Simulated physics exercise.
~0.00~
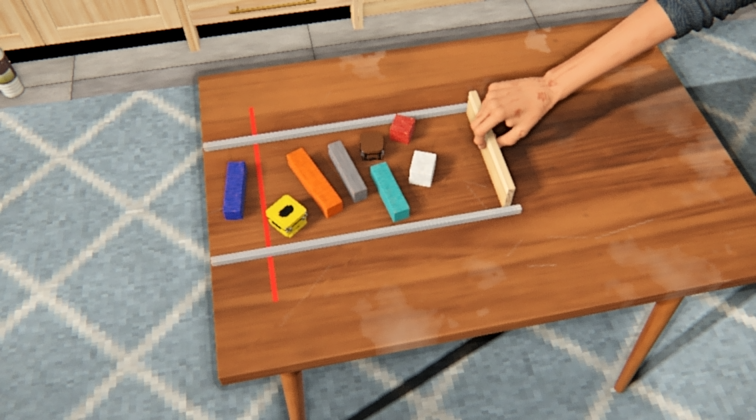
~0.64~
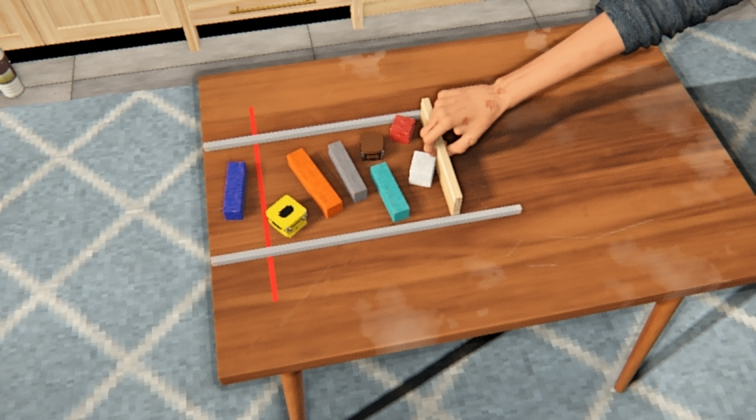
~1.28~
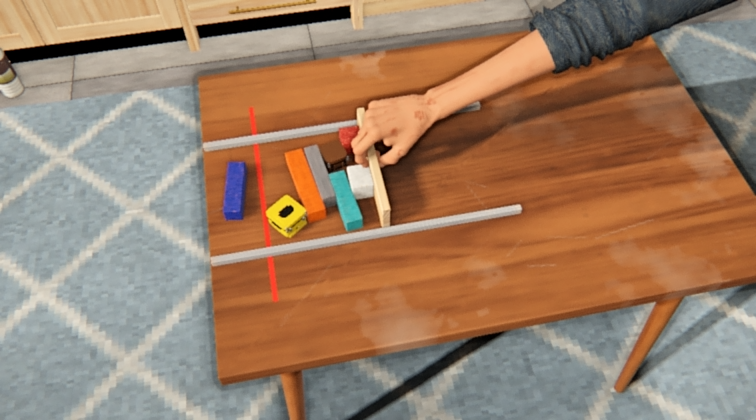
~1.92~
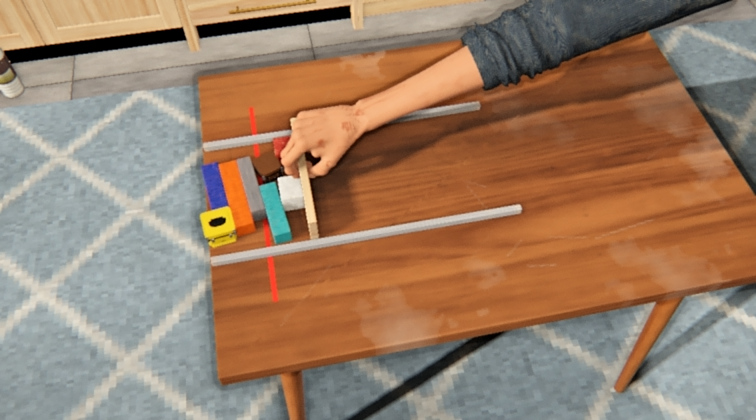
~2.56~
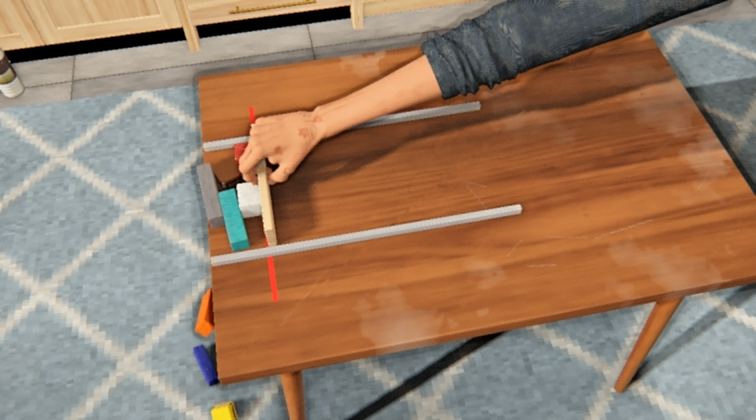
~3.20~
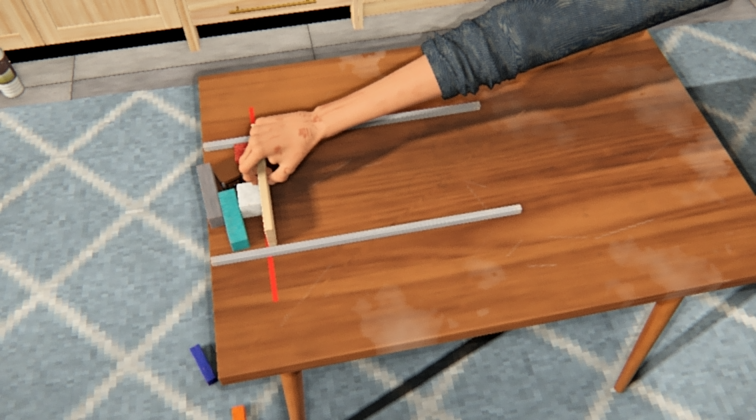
On a wooden table, a hand slides an upright board left between two rails, bunching coloured blocks together and pushing them toward the table's edge until the board stops at a red strip. The orange, blue and yellow pieces fall off, while the others stay on the table.
